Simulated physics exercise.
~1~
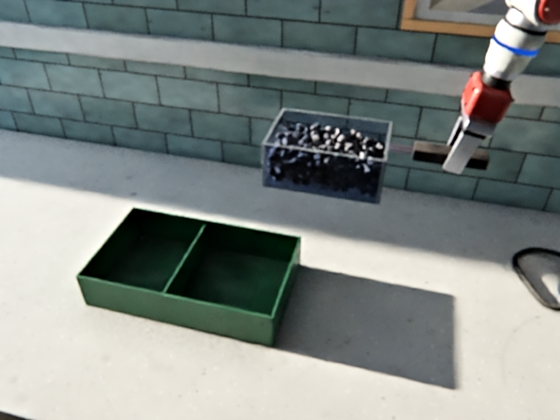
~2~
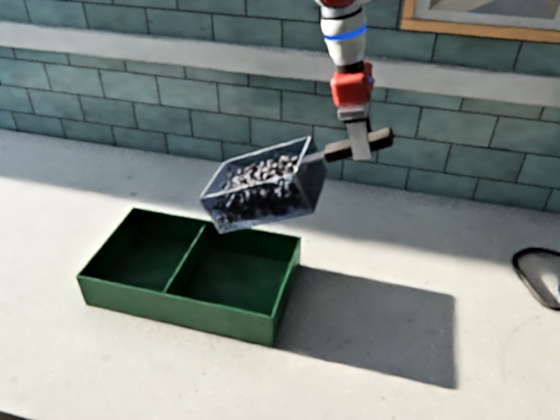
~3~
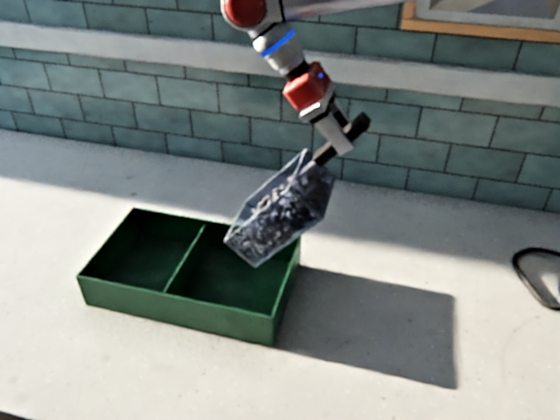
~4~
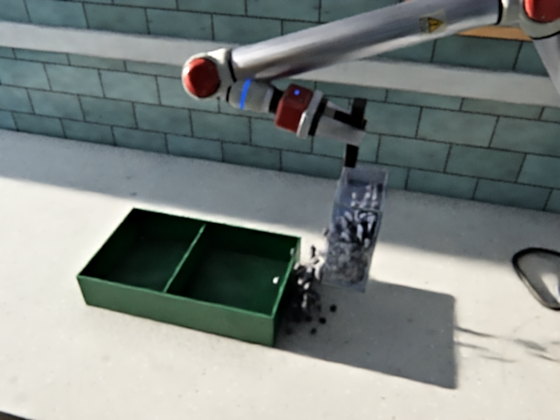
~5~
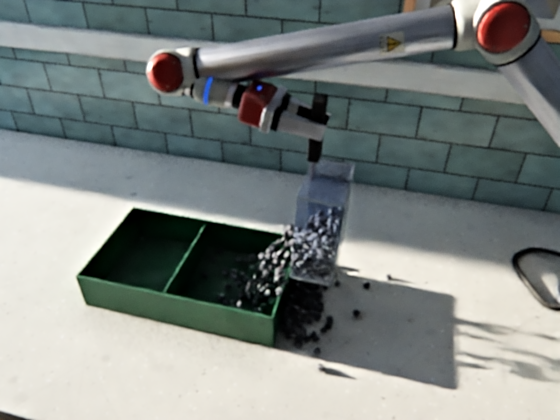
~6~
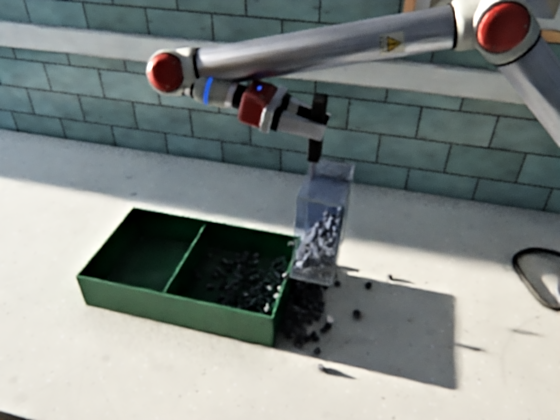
A robot arm tips a clear box, pouring dark pebbles into a green crate and beside it.
